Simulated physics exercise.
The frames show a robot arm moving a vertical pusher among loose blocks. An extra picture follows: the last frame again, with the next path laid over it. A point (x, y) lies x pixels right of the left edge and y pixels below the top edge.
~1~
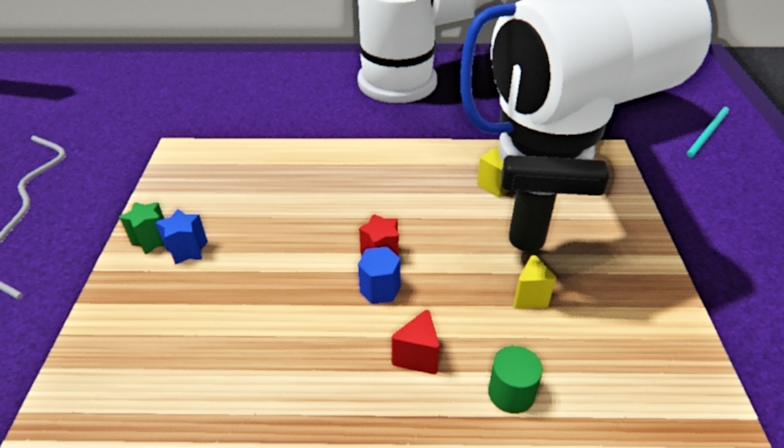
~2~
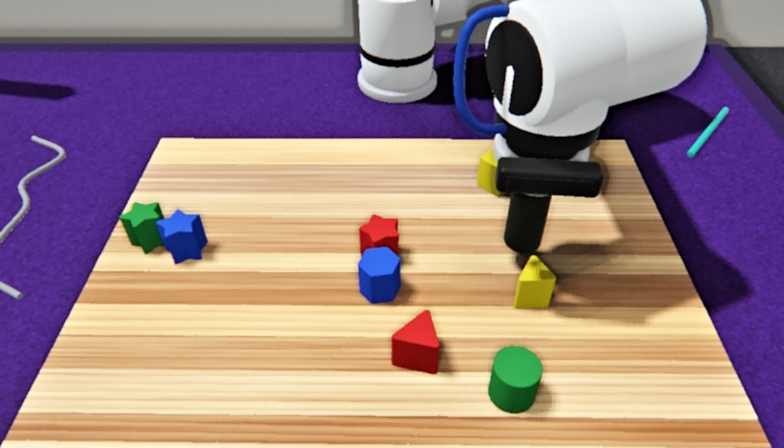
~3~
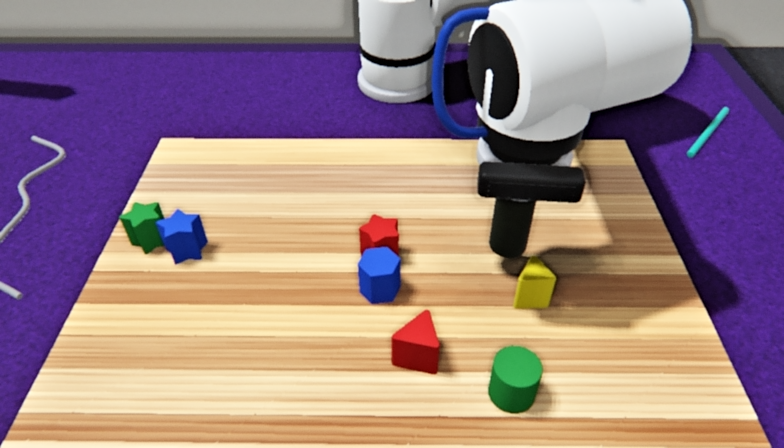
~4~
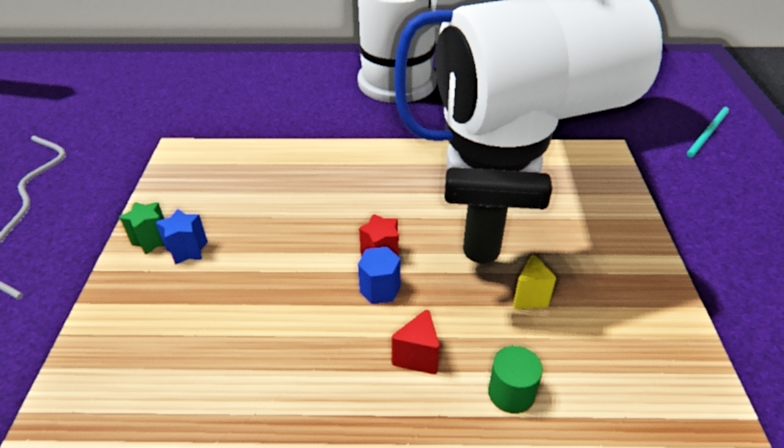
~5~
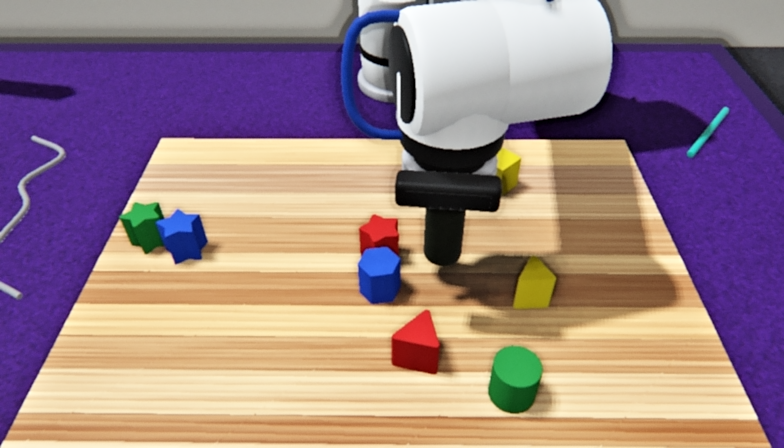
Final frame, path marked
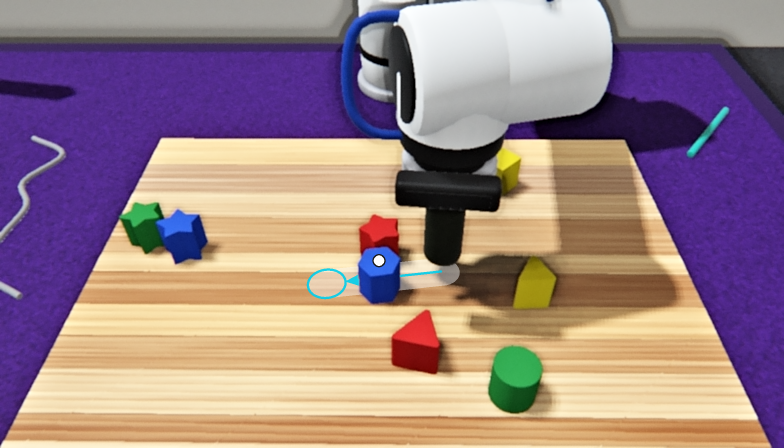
A white robot arm holding a black pusher slid left across the wooden board, slowly at first and then faster, moving closer to the blue six-sided block and red star while all the blocks stayed still.
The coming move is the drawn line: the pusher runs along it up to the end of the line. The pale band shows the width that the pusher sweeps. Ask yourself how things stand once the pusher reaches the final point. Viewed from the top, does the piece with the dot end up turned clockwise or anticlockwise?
It turns round anticlockwise.
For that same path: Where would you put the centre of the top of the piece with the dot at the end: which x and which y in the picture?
It ends at (317, 284).
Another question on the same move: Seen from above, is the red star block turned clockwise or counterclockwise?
From overhead, the rotation is clockwise.
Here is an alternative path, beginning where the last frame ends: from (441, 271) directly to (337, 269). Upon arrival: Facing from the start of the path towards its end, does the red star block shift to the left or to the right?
Sideways shift: Right.
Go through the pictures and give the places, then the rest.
Tip of the pusher (527, 241), middles of tops, blue six-sided block (379, 261), red star block (381, 227), red triangular block (419, 330), in the first frame.
Pusher (522, 242), nothing pushed, in the second frame.
Pusher (507, 247), nothing pushed, in the third frame.
Pusher (481, 252), nothing pushed, in the fourth frame.
Pusher (442, 254), blue six-sided block (379, 261), red star block (381, 227), red triangular block (419, 330), in the fifth frame.
The line goes from (441, 271) directly to (327, 283); the dot is on the blue six-sided block.
What follows on the original path. One third of the way, pusher (402, 258); blue six-sided block (370, 263).
Two thirds of the way, pusher (364, 262); blue six-sided block (337, 274), turned 20° anticlockwise; red star block (373, 225), turned 20° clockwise.
At the end, pusher (325, 266); blue six-sided block (317, 284), turned 50° anticlockwise; red star block (373, 225), turned 20° clockwise; red triangular block unmoved.
